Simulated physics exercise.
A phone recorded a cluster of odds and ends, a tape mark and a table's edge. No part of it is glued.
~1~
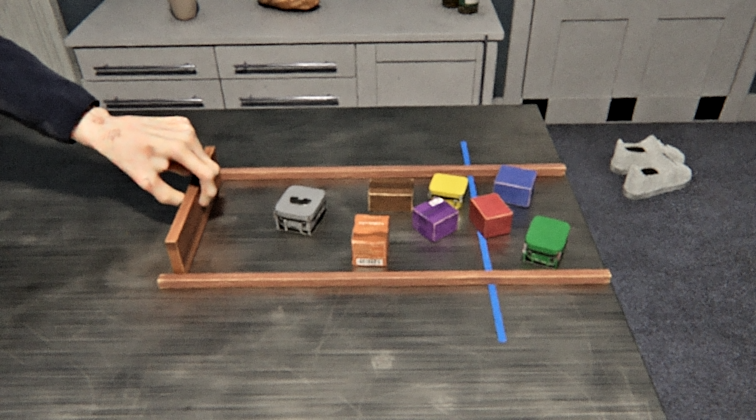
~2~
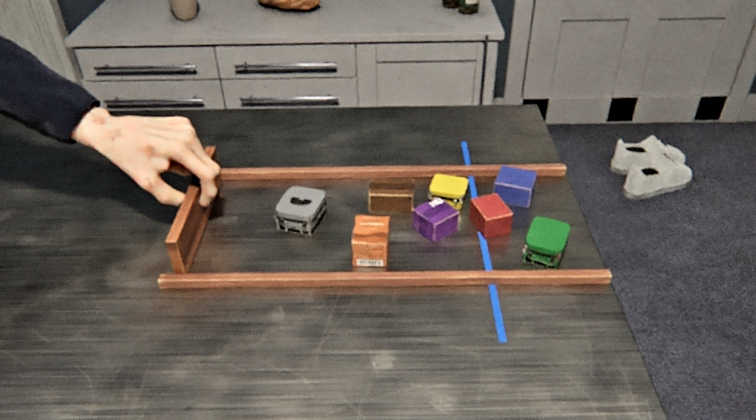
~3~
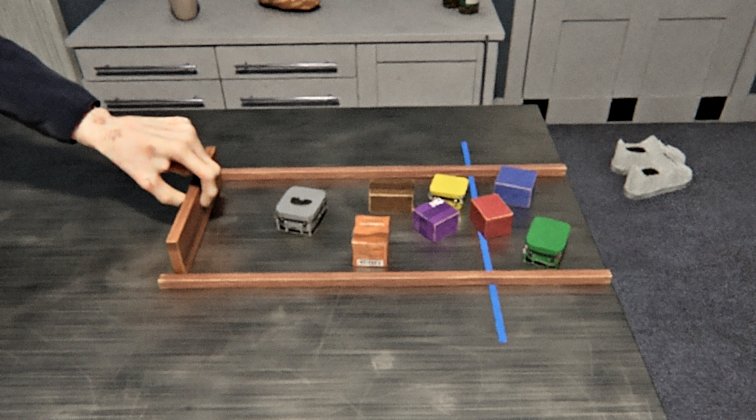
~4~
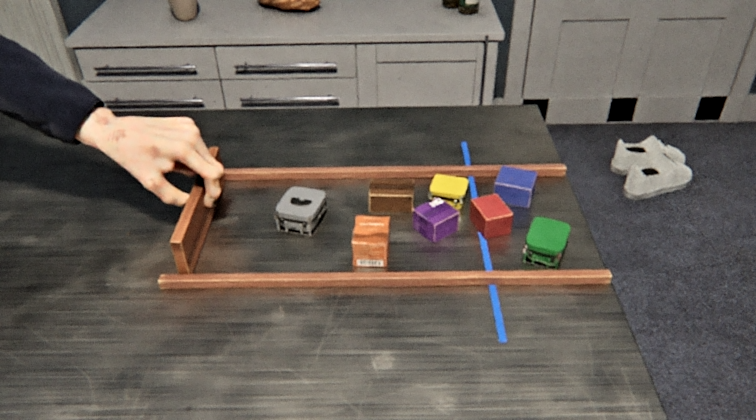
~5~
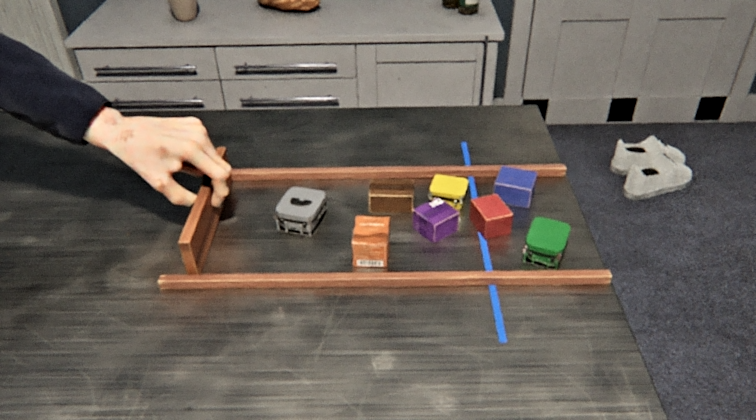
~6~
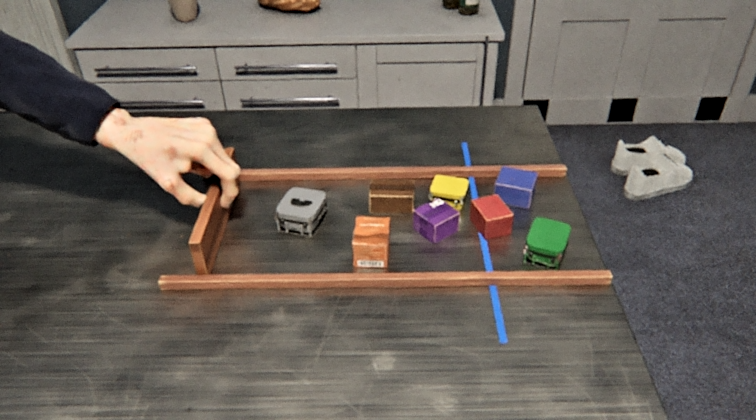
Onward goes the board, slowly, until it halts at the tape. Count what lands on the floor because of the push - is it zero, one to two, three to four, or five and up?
One to two come down.
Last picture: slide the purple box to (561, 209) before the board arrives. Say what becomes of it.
Well, this time it stays in place.
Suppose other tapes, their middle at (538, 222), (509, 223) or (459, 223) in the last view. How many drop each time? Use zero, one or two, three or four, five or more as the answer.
Taking the tapes one after another, the count is at least five, then either three or four, then either one or two.
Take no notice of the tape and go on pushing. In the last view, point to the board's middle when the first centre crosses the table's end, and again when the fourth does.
At (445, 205) for the first, at (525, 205) for the fourth.
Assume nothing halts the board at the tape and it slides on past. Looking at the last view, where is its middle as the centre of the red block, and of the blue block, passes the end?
Roughly (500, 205); roughly (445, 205).
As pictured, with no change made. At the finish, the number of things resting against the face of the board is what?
Number: 2.
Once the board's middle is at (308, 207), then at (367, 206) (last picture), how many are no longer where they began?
Tally at point one: 1; at point two: 4.
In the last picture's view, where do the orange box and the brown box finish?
Roughly (504, 240), and the other roughly (536, 193).
Soon after, none off yet; green case at rest near (547, 244); blue block at rest near (515, 187); red block at rest near (491, 217).
After that, none off yet; green case at rest near (549, 245); blue block displaced about its own width near (571, 181); red block displaced about its own width near (535, 213).
In the end, the number that fall off is one or two; gone, blue block.
